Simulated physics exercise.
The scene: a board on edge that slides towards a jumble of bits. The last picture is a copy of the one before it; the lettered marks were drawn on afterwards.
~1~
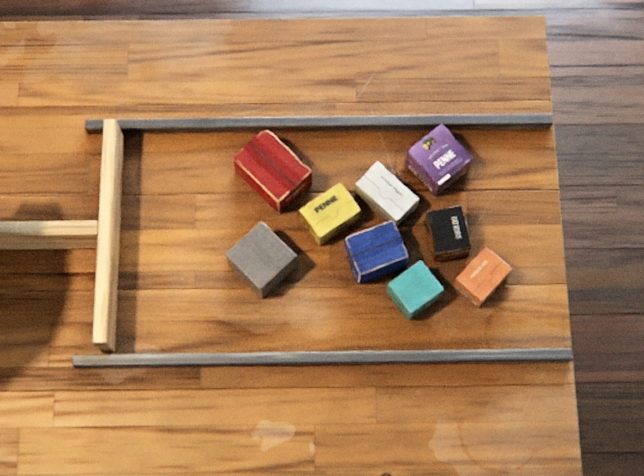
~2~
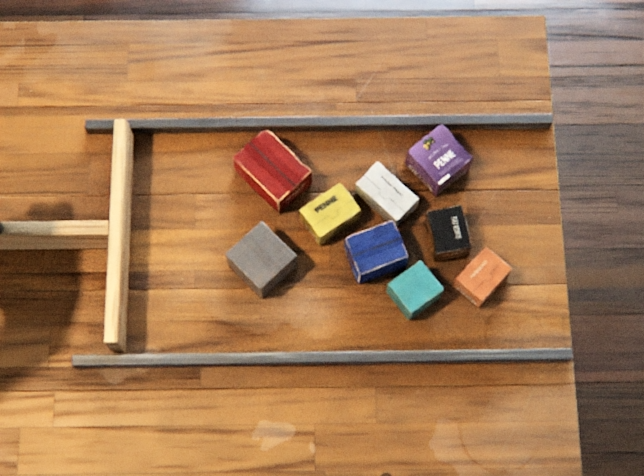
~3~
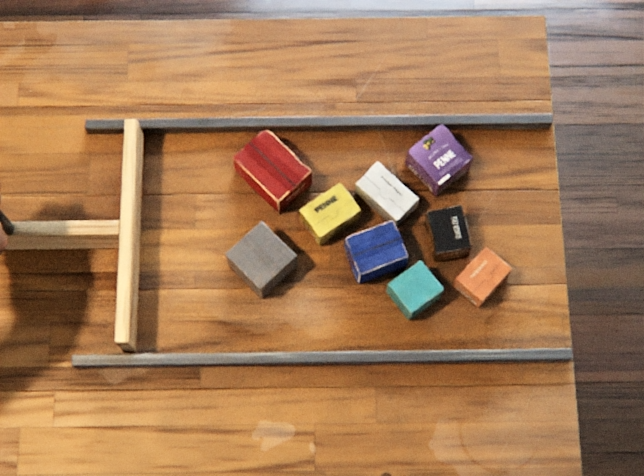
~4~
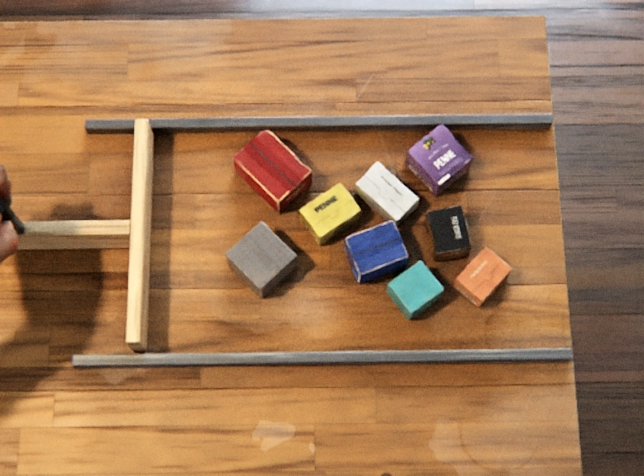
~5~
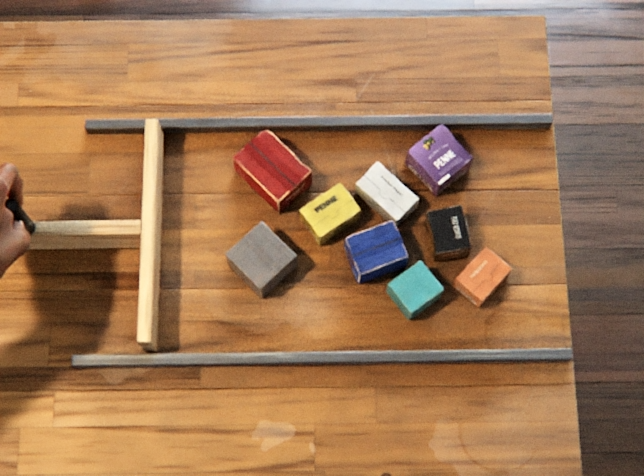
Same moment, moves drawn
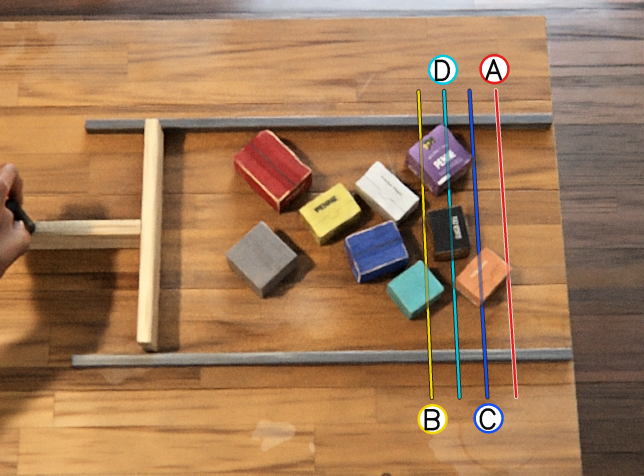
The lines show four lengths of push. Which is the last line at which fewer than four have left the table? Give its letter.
Up to line C.
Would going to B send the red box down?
No.
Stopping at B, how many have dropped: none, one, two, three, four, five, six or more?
The count is none.
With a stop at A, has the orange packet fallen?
Yes.
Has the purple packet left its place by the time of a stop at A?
By then, yes.
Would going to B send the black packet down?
No.
On the copy, A at (506, 237); B at (425, 238); C at (478, 237); D at (451, 238).
On C. First, board (266, 225); red box (311, 172); grey block (310, 263).
Then, board (385, 224); black packet (507, 225); purple packet (494, 155).
Finally, board (478, 223); black packet over the edge; purple packet over the edge; two fallen.
By contrast, A drops five; B is within the limit but short; D is within the limit but short.
